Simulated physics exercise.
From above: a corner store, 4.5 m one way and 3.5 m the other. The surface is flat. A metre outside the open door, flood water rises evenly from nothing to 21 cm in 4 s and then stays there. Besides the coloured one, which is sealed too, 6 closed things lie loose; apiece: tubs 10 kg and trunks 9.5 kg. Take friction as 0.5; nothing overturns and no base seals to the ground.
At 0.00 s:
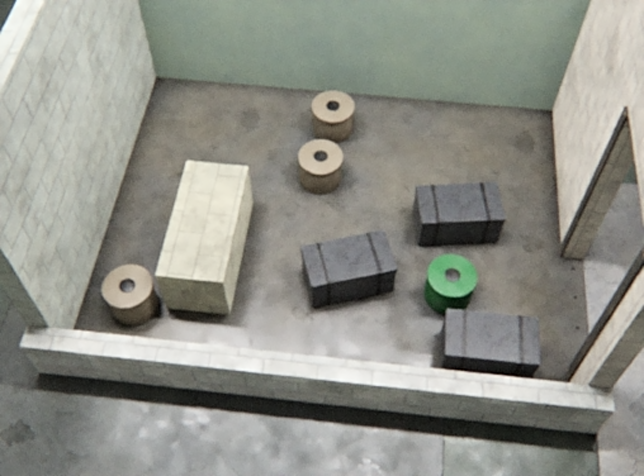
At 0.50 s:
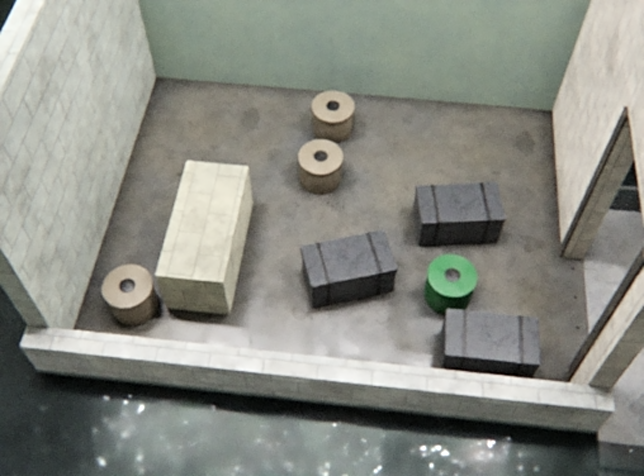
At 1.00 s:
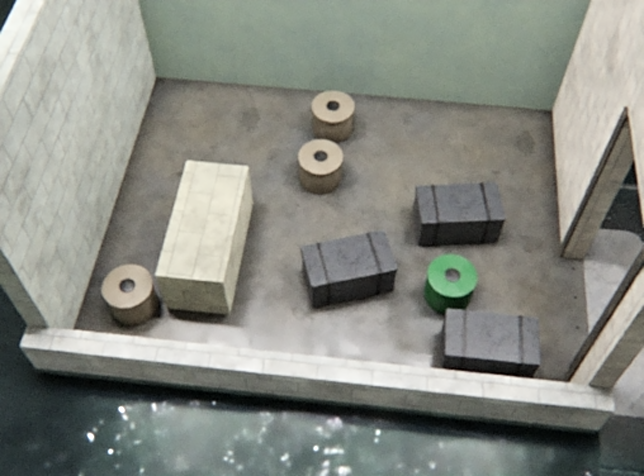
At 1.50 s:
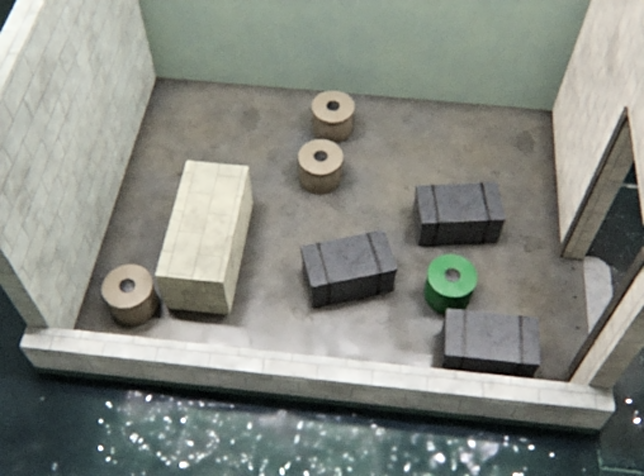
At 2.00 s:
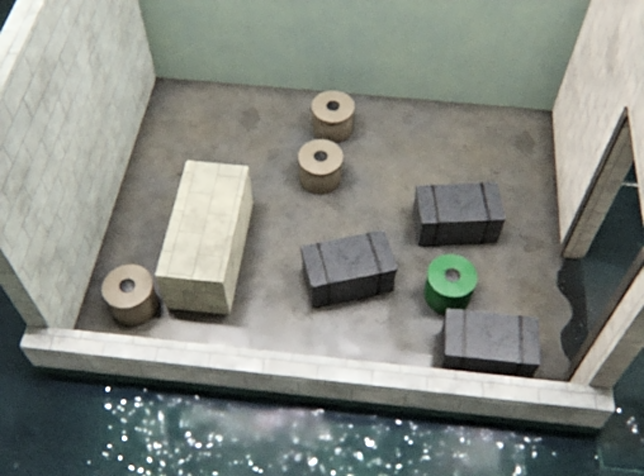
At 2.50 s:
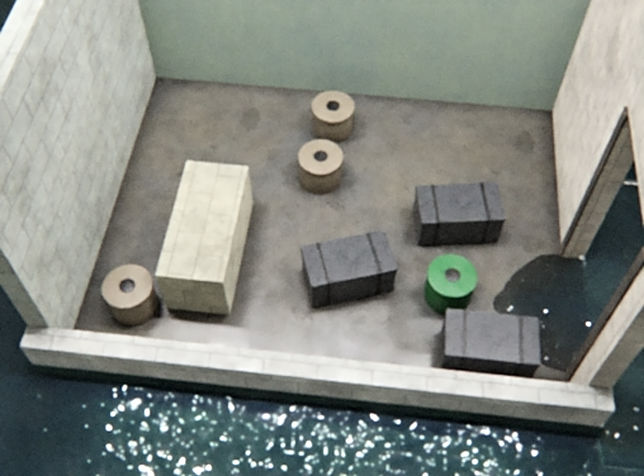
In the video, dark water spreads across the ground outside a walled store holding a green tub, brown tubs and dark trunks, then enters through the open doorway at right and creeps over the floor, while the objects stay still.
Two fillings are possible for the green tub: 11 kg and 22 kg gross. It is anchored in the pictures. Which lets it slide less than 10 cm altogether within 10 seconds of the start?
I expect that neither weight holds it.
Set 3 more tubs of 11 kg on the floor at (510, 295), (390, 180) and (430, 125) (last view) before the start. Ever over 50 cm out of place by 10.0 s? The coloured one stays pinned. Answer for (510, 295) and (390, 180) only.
In that order: More, more.
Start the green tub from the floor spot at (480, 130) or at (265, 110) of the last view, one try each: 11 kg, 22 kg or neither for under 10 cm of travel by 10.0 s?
In that order: The smaller is enough; it takes the larger.
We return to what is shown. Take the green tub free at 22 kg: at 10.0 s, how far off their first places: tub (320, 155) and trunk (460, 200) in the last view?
In turn: 80 cm, 80 cm.
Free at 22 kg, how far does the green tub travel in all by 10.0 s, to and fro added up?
Some 30 cm in all.
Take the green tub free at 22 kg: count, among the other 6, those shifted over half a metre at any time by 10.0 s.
5 of them.
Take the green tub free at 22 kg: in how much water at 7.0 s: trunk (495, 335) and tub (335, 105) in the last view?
Roughly 6 and 5 cm.
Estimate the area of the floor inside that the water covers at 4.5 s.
Roughly 5.5 m2.
After 3.5 s the green tub would be 9 cm from its start with 11 kg and 0 cm from its start with 22 kg; 6 cm of water round it then.
After 4.5 s the green tub would be 48 cm from its start with 11 kg and 1 cm from its start with 22 kg; 7 cm of water round it then.
After 7.0 s the green tub would be 98 cm from its start with 11 kg and 23 cm from its start with 22 kg; 7 cm of water round it then.
After 10.0 s the green tub would be 136 cm from its start with 11 kg and 33 cm from its start with 22 kg; 8 cm of water round it then.
